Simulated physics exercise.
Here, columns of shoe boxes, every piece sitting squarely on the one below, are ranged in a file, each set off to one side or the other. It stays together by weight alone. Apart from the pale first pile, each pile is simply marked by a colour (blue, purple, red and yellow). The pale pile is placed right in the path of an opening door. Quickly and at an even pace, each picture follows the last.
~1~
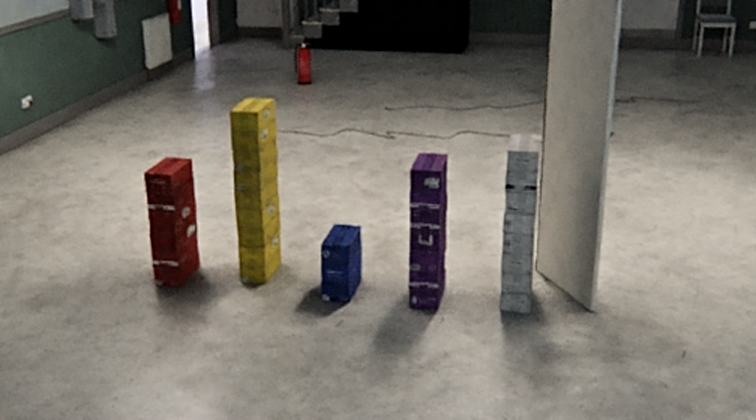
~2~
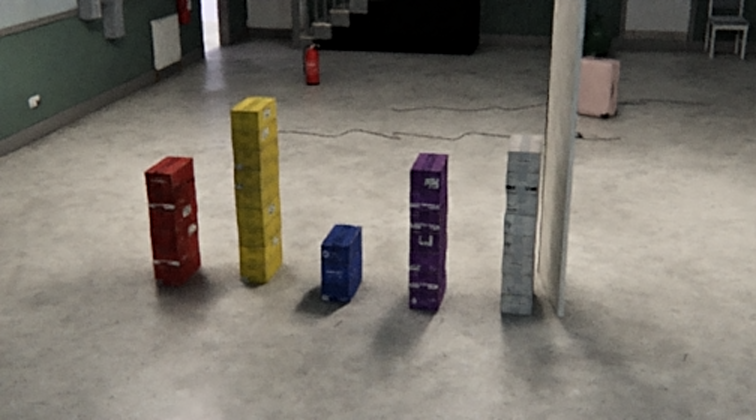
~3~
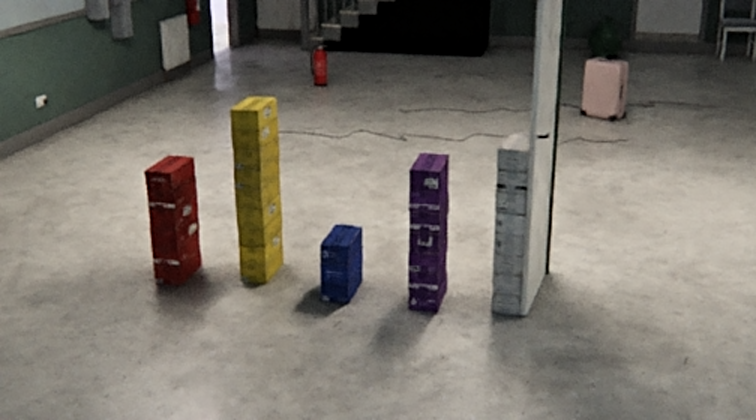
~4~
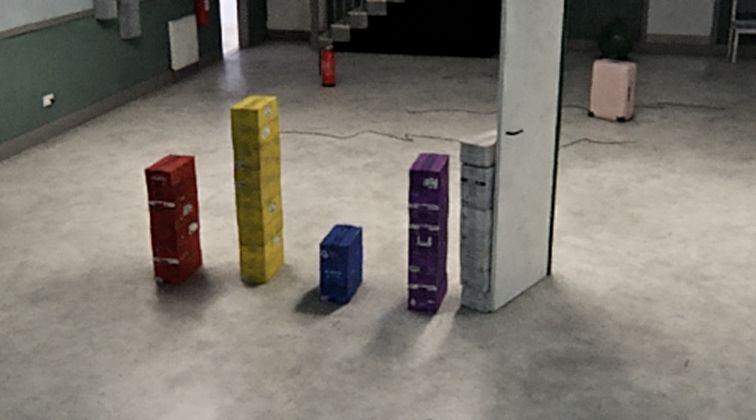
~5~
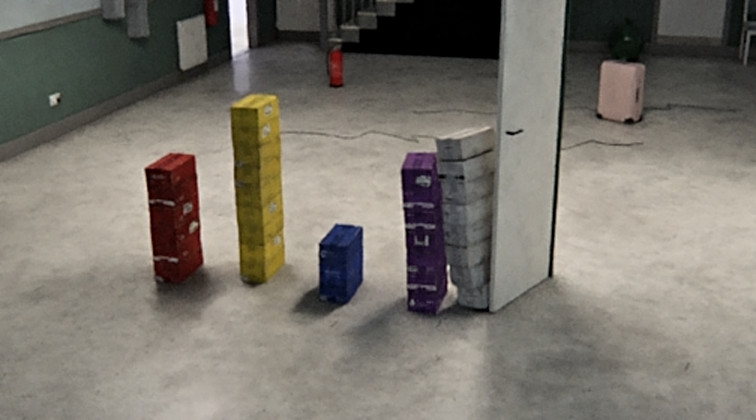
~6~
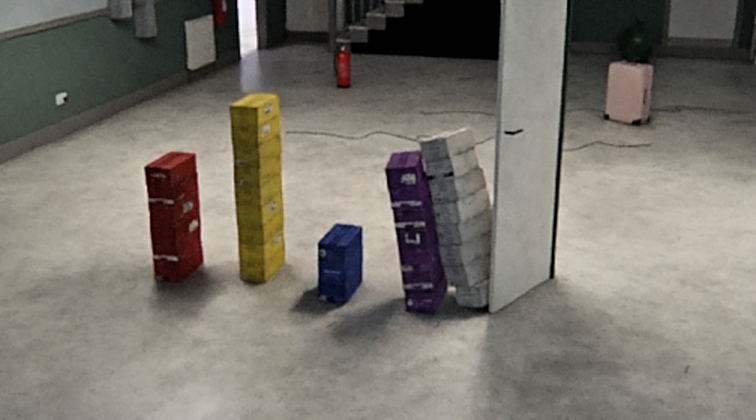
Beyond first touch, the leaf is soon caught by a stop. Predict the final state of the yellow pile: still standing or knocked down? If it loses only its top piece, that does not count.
It does not fall apart.
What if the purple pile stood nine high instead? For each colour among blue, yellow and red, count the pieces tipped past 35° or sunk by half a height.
The counts are blue 0, yellow 8 and red 6.
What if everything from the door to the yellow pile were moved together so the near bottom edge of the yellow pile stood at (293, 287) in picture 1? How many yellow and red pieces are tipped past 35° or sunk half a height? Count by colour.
Yellow comes to 0, while red comes to 0.
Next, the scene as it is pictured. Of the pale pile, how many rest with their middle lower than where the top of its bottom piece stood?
That would be 6 in total.
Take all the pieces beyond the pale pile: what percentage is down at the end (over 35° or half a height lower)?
Estimate: Near 30 percent.
Soon, 8 of the pale pile down; none of the 9 yellow boxes down (1 of 25 in all colours); top yellow box unmoved; top purple box tipped well over, half its height lower.
A while on, 8 of the pale pile down; none of the 9 yellow boxes down (7 of 25 in all colours); top yellow box unmoved; top purple box on its side.
Finally, 8 of the pale pile down; none of the 9 yellow boxes down (7 of 25 in all colours); top yellow box unmoved; top purple box on its side. Seen by the last camera, middles, top yellow box near (255, 110), top purple box near (287, 273).
